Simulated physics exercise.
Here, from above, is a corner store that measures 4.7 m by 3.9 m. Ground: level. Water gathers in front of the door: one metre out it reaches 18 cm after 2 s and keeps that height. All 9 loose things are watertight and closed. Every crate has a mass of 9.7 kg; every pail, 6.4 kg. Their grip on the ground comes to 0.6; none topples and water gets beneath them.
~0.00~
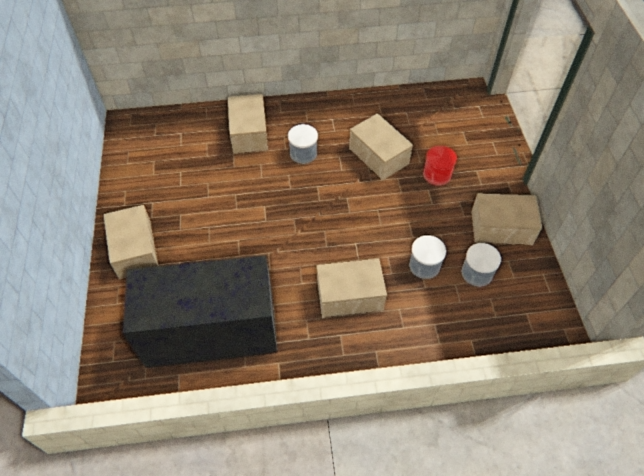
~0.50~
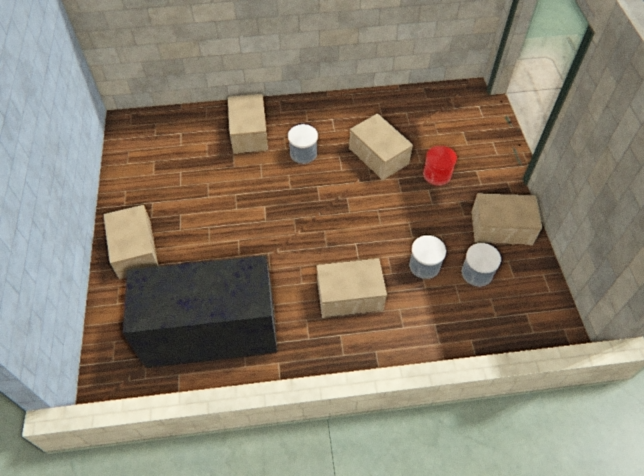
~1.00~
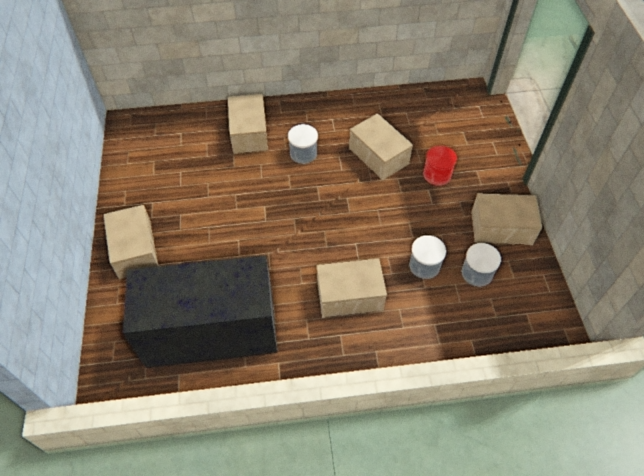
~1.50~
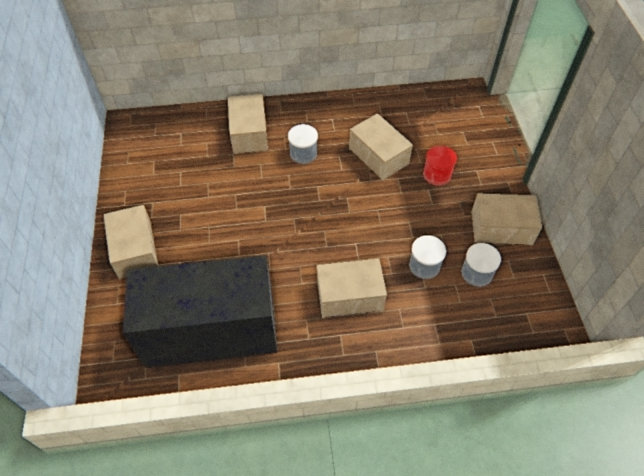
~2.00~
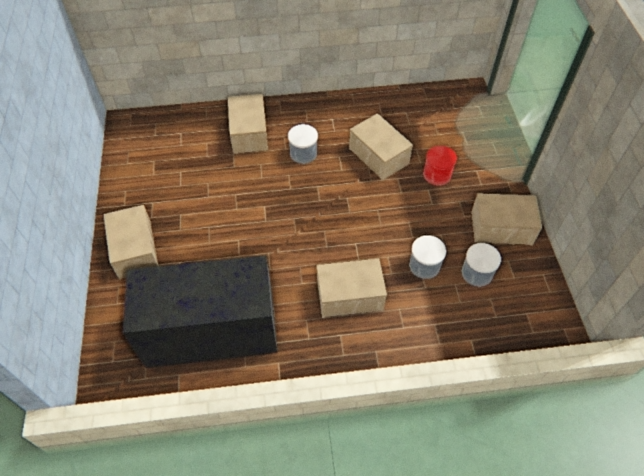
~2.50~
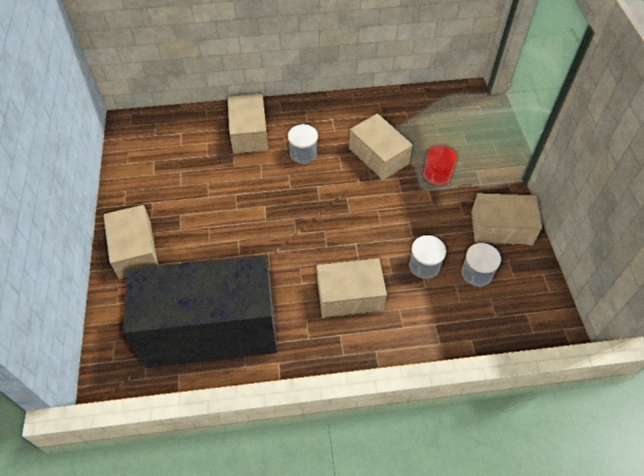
A large dark block sits at the lower left of a small store with a brown wood-plank floor and pale brick walls, seen from high above by a still camera. Five tan boxes, three white-topped pails and one red pail stand around it, the red one near the doorway at upper right. Greenish water spreads over the ground outside, then slides through the doorway and around the red pail, while every object stays put.
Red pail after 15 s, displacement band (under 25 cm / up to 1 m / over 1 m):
Over 1 m.
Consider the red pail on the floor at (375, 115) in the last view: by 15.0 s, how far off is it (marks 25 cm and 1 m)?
Short answer, it is taken a long way.
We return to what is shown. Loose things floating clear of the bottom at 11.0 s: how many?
The count is 6.
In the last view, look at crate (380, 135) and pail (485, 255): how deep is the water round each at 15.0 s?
Depth approx. 10 cm / 8 cm.
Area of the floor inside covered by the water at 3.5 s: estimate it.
About 5.0 m2.
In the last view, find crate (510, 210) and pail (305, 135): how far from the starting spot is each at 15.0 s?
In that order: 140 cm, 250 cm.
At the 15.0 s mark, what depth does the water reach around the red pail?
Depth approx. 13 cm.
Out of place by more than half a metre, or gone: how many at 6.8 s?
By my tally, 4.
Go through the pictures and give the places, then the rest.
In the first picture, the red pail at (442, 157), on the bottom; 0.0 m2 under water; 0 of 9 have shifted.
In the second picture, the red pail at (442, 157), on the bottom; 0.0 m2 under water; 0 of 9 have shifted.
In the third picture, the red pail at (442, 157) rests on the ground; water covers 0.0 m2; 0 of 9 have shifted.
In the fourth picture, the red pail at (442, 157) rests on the ground; 0.0 m2 under water; 0 of 9 have shifted.
In the fifth picture, the red pail at (442, 157), on the bottom; 0.5 m2 under water; 0 of 9 have shifted.
In the sixth picture, the red pail at (442, 157) rests on the ground; 1.4 m2 under water; 0 of 9 have shifted.
After 3.5 s the red pail is near (413, 176), 0.4 m from its start, aground; 0 afloat.
After 6.8 s the red pail is near (374, 198), 0.9 m from its start, aground; 3 afloat.
After 11.0 s the red pail is near (349, 198), 1.2 m from its start, afloat; 6 afloat.
After 15.0 s the red pail is near (232, 193), 2.3 m from its start, afloat; 7 afloat.
